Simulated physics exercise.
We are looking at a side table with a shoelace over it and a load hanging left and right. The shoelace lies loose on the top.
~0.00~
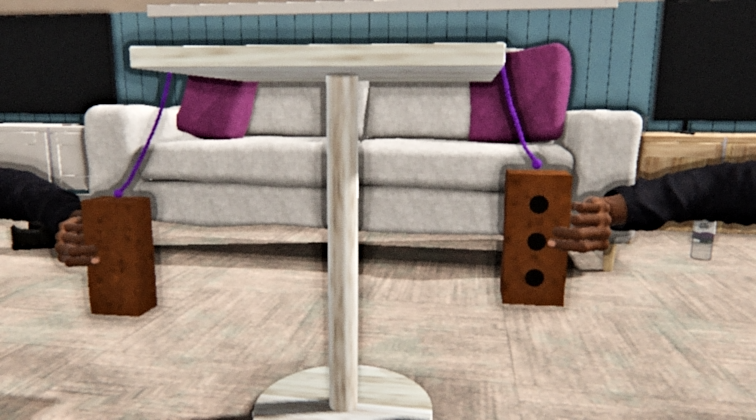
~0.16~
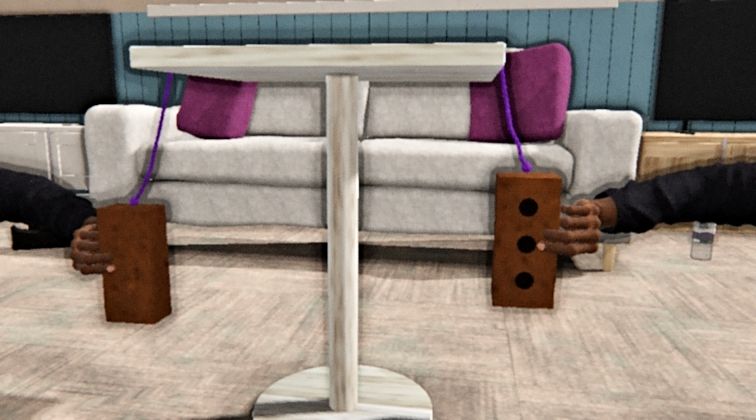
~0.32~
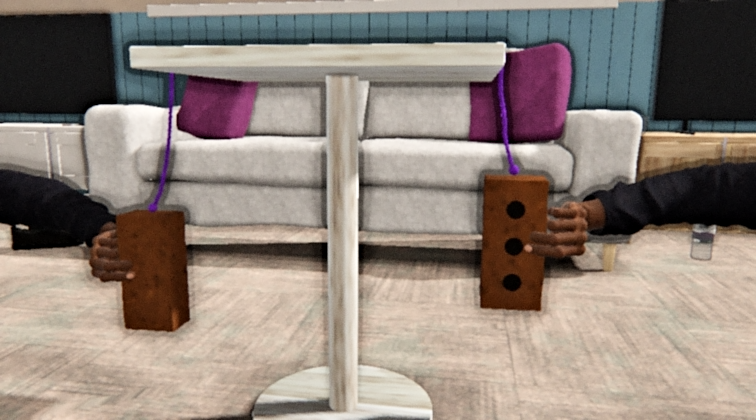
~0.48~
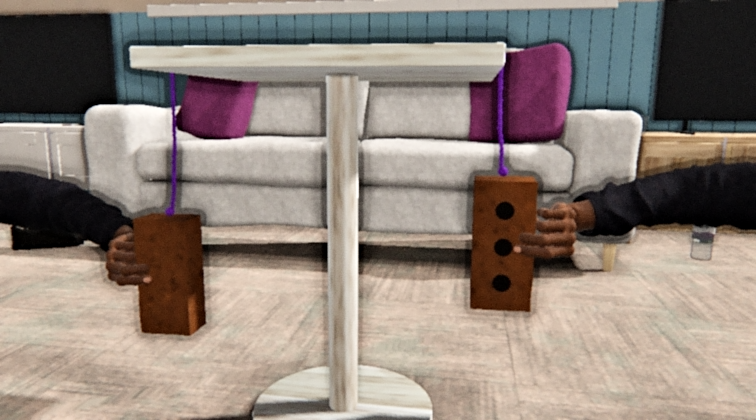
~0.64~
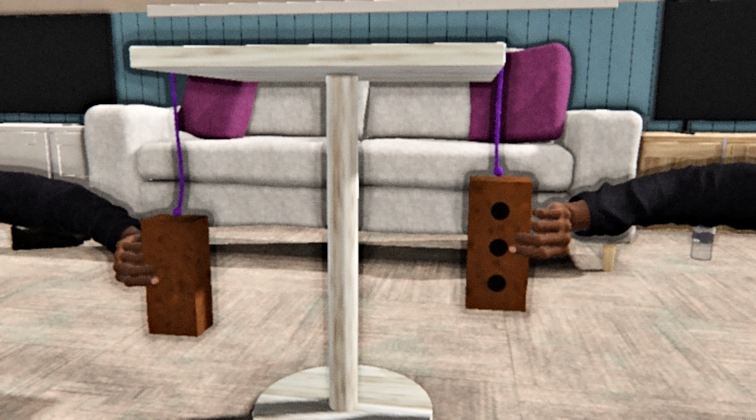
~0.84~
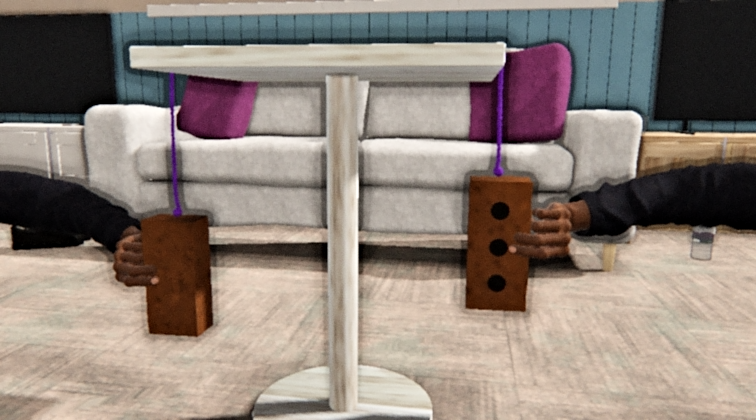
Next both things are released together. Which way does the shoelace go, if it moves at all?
In the end the shoelace keeps its balance.
After 1.20 s, left brick still level near (184, 277); right brick still level near (493, 245).
After 1.90 s, left brick still level near (181, 277); right brick still level near (497, 245).
In the end, left brick still level near (189, 277); right brick still level near (490, 245). The shoelace stays as it is.
